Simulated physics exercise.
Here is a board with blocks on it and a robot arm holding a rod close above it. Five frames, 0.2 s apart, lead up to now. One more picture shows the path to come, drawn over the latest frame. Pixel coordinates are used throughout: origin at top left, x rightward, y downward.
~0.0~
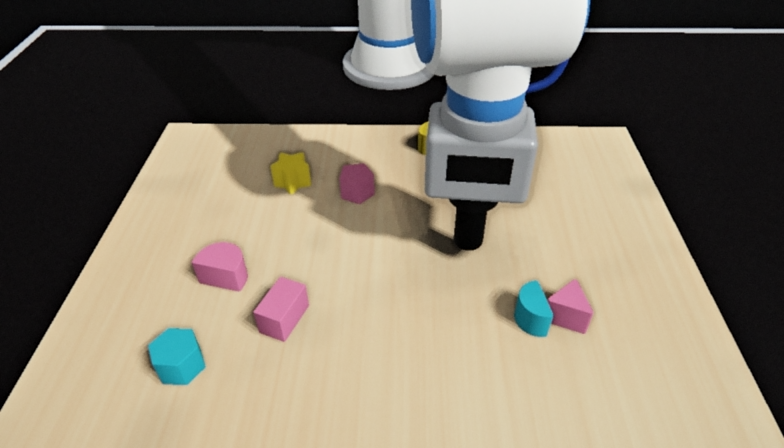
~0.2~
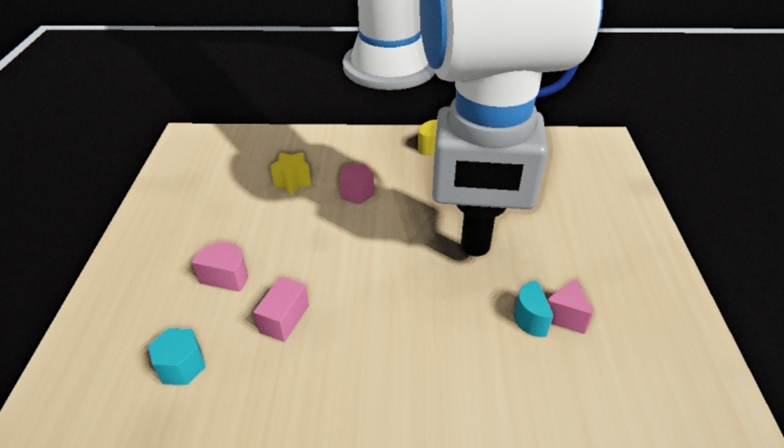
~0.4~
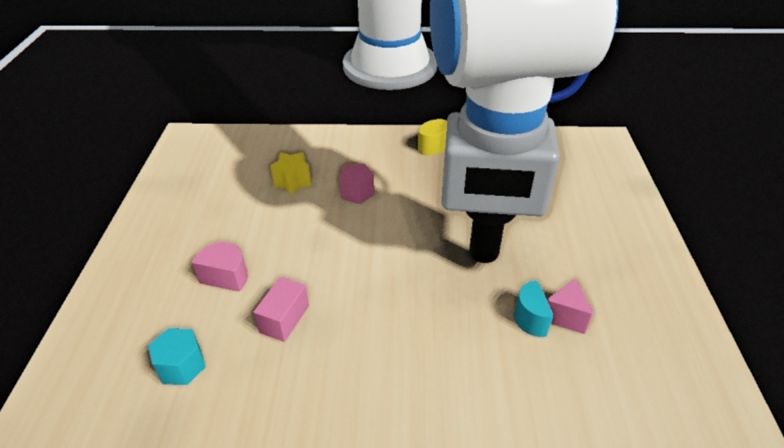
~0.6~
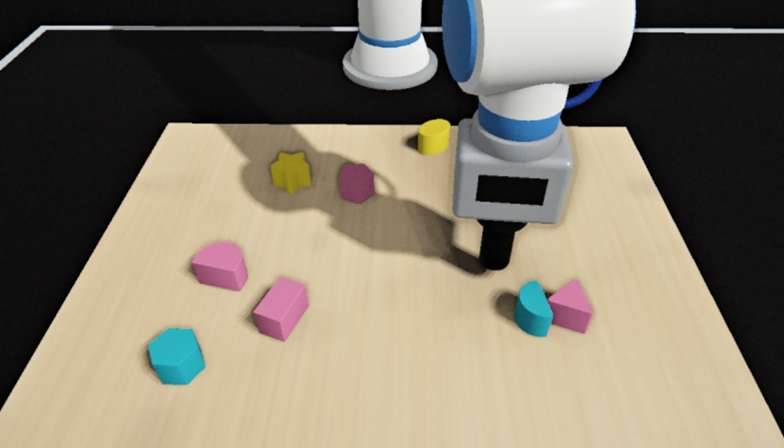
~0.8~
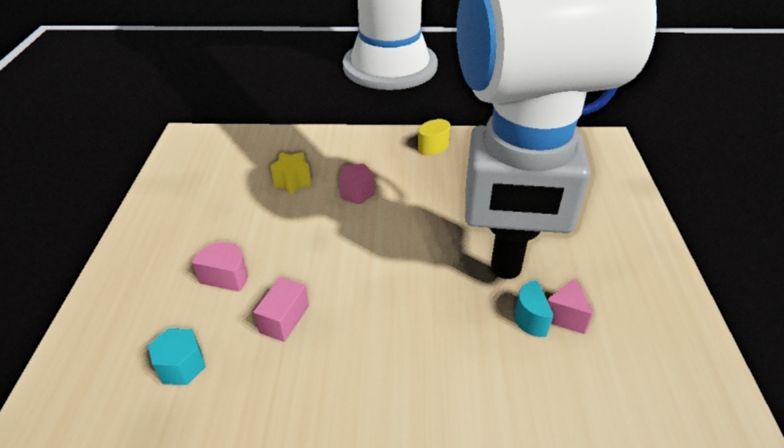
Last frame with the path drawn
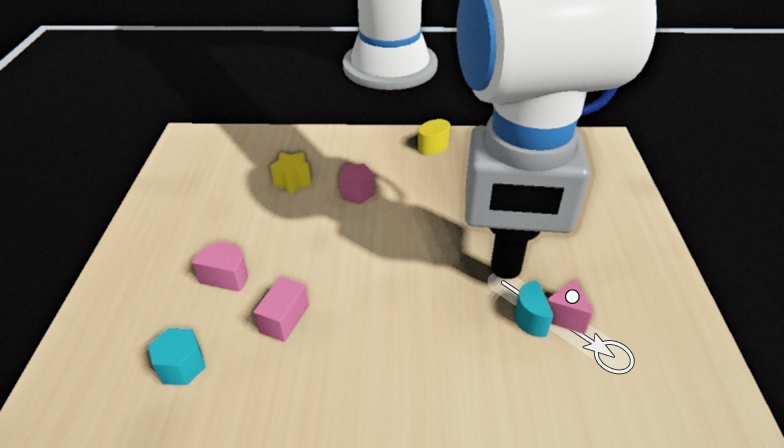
On a wooden board scattered with coloured blocks, a robot arm moves its black rod right and nearer, the blocks staying still.
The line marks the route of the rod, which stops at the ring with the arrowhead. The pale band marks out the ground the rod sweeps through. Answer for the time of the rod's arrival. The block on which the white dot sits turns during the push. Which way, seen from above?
Looking down: Anticlockwise.
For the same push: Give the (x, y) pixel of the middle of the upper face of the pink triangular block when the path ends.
Its top middle is near (659, 341).
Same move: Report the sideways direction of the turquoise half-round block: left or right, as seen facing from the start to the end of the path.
Pushed right.
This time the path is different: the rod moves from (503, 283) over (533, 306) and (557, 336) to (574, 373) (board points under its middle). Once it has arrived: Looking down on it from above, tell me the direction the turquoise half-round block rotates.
Prediction: Clockwise.
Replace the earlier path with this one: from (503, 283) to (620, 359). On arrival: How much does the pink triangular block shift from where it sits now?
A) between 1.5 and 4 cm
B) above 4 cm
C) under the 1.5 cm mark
Letter B.
The line goes from (503, 283) to (614, 357); the dot is on the pink triangular block.
The first path, step by step. One third of the way, rod (541, 293); turquoise half-round block (543, 313), turned 40° clockwise; pink triangular block (578, 300), turned 30° anticlockwise.
Two thirds of the way, rod (579, 317); turquoise half-round block (554, 325), turned 95° clockwise; pink triangular block (615, 319), turned 35° anticlockwise.
At the end, rod (620, 344); turquoise half-round block (554, 325), turned 95° clockwise; pink triangular block (659, 341), turned 55° anticlockwise.
